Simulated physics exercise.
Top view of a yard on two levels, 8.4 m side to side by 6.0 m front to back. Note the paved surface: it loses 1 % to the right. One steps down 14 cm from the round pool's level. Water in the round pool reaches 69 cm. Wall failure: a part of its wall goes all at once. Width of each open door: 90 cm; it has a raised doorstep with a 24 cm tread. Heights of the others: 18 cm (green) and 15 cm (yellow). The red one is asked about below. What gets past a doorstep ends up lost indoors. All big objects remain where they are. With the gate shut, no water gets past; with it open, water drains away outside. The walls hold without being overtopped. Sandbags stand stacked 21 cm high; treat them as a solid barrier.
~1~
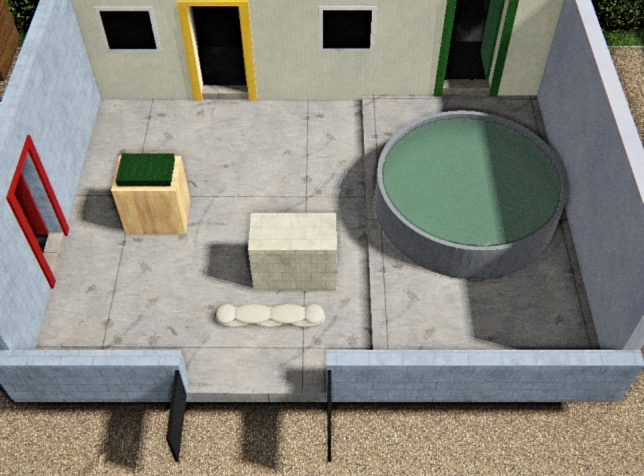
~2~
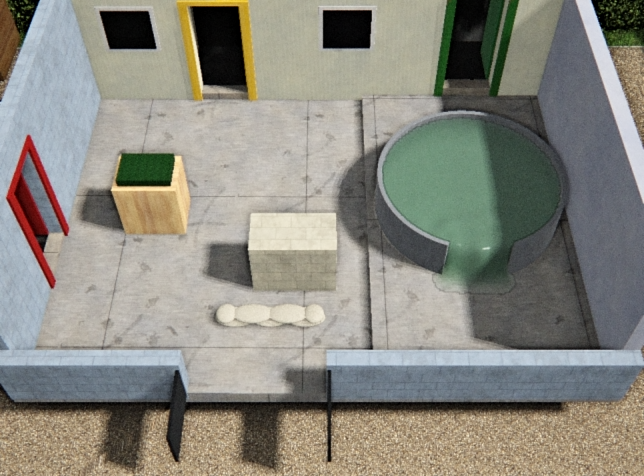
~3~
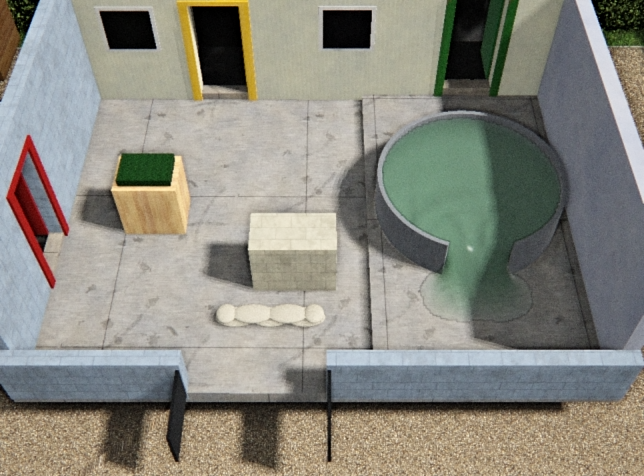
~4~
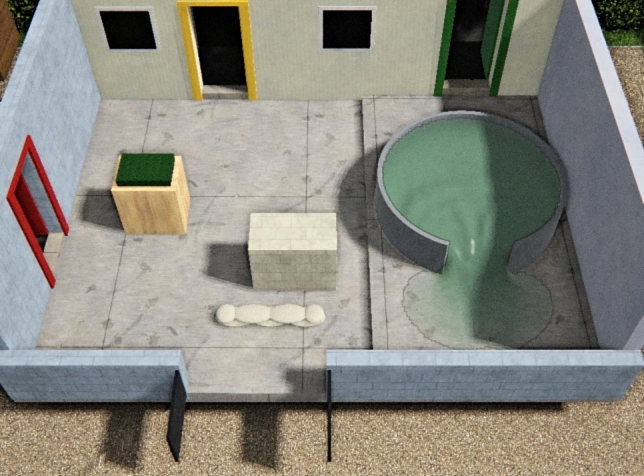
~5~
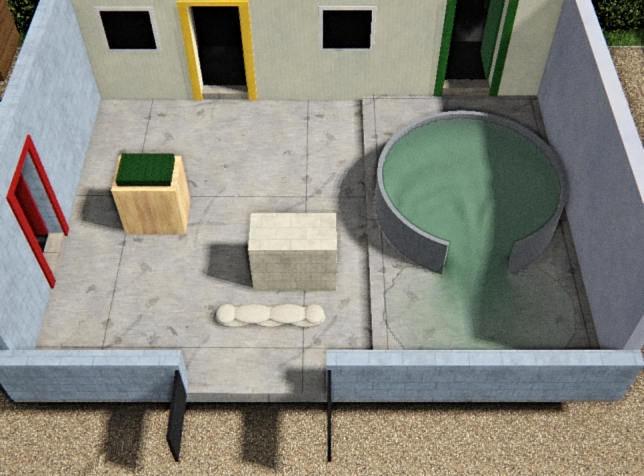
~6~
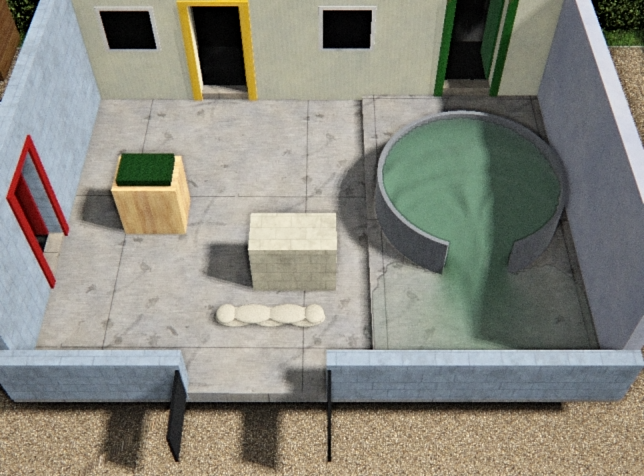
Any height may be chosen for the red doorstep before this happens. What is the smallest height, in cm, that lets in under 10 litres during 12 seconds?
6.5 cm.
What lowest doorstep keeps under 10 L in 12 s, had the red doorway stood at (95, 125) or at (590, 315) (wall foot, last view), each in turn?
Roughly 9.5 cm, then roughly 28 cm.
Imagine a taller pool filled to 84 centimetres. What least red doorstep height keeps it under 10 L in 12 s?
The step needs to be some 8.5 cm.
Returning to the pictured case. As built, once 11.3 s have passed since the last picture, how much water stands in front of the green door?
The depth there is around 3.5 cm.
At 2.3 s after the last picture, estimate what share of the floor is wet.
Roughly 30 percent of the floor.
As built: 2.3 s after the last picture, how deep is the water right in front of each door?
The red door has 0 cm, the green door 0 cm and the yellow door 0 cm.
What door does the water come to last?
Last of all, the yellow one.
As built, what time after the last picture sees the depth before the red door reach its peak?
Crest at t of about 7.0 s.
Then, 0.7 s after the last picture water covers 15 % of the floor, deepest (55 cm) near (600, 375); it has not reached the red door.
Then, 2.3 s after the last picture water covers 30 % of the floor, deepest (46 cm) near (568, 246); it has not reached the red door.
Then, 11.3 s after the last picture water covers 95 % of the floor, deepest (18 cm) near (600, 375); 7 cm at the red door, 0 litres in over its 10 cm doorstep.
At the red door as built, the water peaked near 9 cm, 7.1 s after the last picture.
Run again over the same 12 s with other heights there, 14 litres in over 6 cm, 2 litres over 8 cm. The limit of 10 litres is kept from about 6.5 cm up.
